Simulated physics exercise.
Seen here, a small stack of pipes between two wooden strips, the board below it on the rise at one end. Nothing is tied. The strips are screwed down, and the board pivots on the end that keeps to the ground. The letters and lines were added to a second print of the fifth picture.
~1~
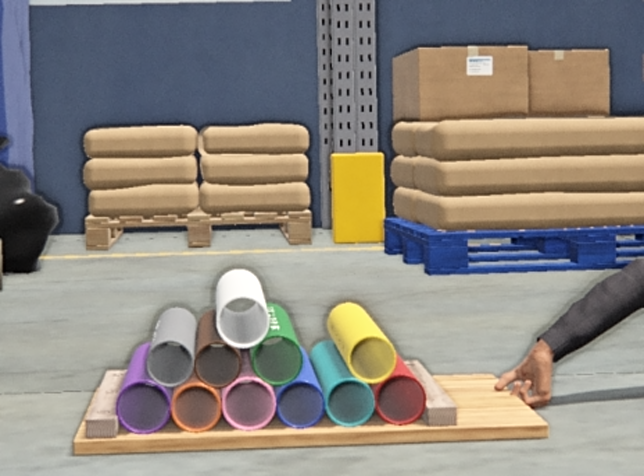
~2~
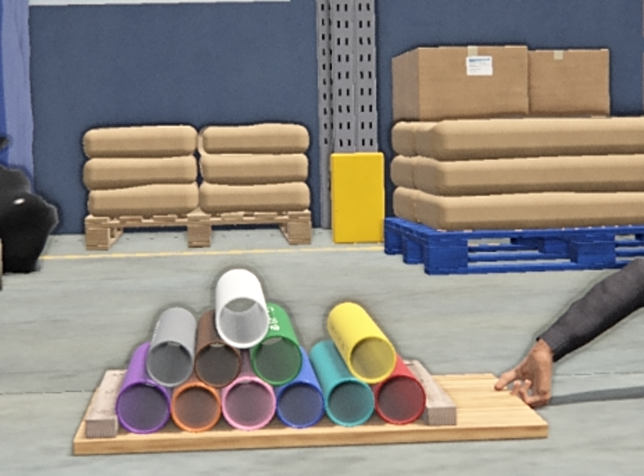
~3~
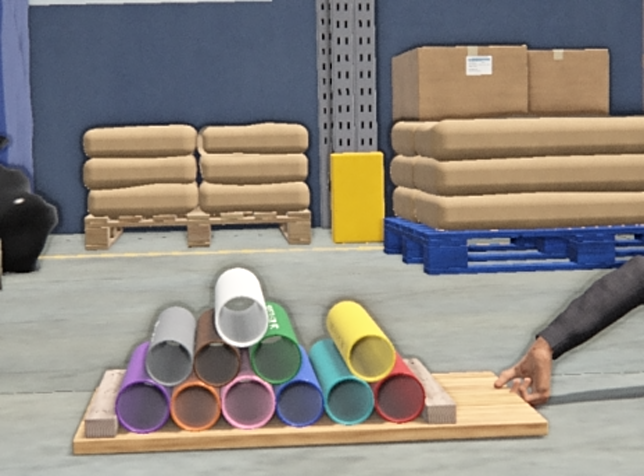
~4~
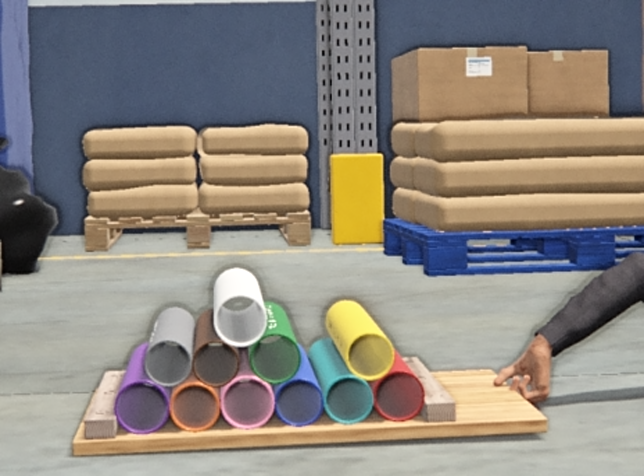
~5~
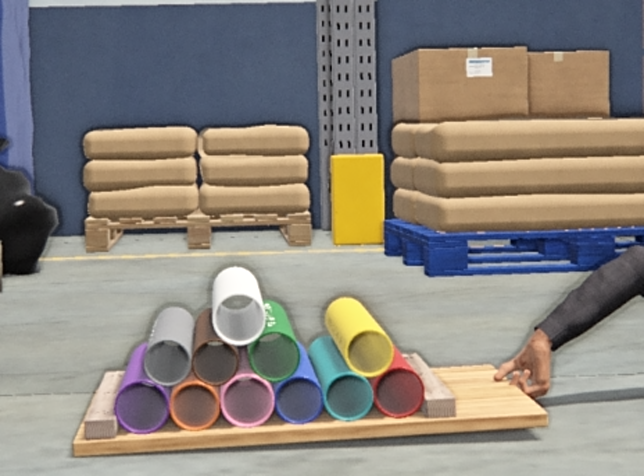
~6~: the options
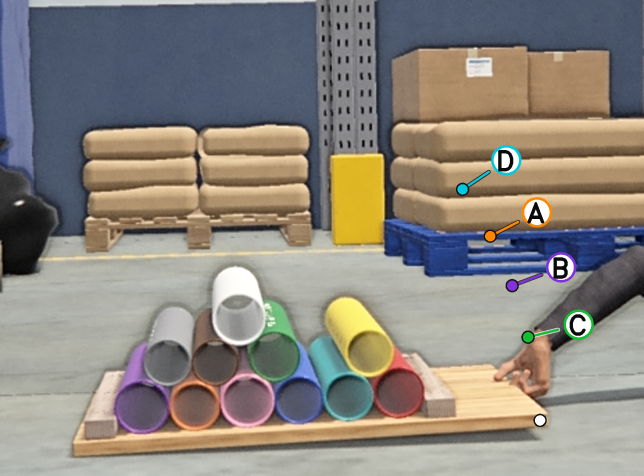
A hand at the right slightly raises one end of a board holding stacked colourful pipes.
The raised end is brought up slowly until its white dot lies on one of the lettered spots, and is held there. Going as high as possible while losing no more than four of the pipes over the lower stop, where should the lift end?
Up to A.
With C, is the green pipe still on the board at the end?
The green pipe: Yes.
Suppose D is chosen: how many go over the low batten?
The count is five.
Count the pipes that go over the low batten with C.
It comes to none.
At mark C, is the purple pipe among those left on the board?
Yes.
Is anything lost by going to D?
Yes.
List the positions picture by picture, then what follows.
Board (304, 402); purple pipe (144, 407); orange pipe (196, 408), in the first frame.
Orange pipe (196, 408); pink pipe (248, 404), in the second frame.
Board (303, 400); turquoise pipe (349, 401); red pipe (399, 398); green pipe (277, 359), in the third frame.
Board (303, 399); purple pipe (142, 408); orange pipe (195, 407), in the fourth frame.
Board (303, 397); purple pipe (142, 407); orange pipe (195, 406), in the fifth frame.
On the marked copy, A at (490, 236); B at (512, 286); C at (528, 337); D at (463, 189); the white dot at (540, 420).
With A. Early on, board at 16°.
Further on, board at 25°.
At the end, board at 25°, none over the low batten.
As for the rest, B none over the low batten; C none over the low batten; D five over the low batten.
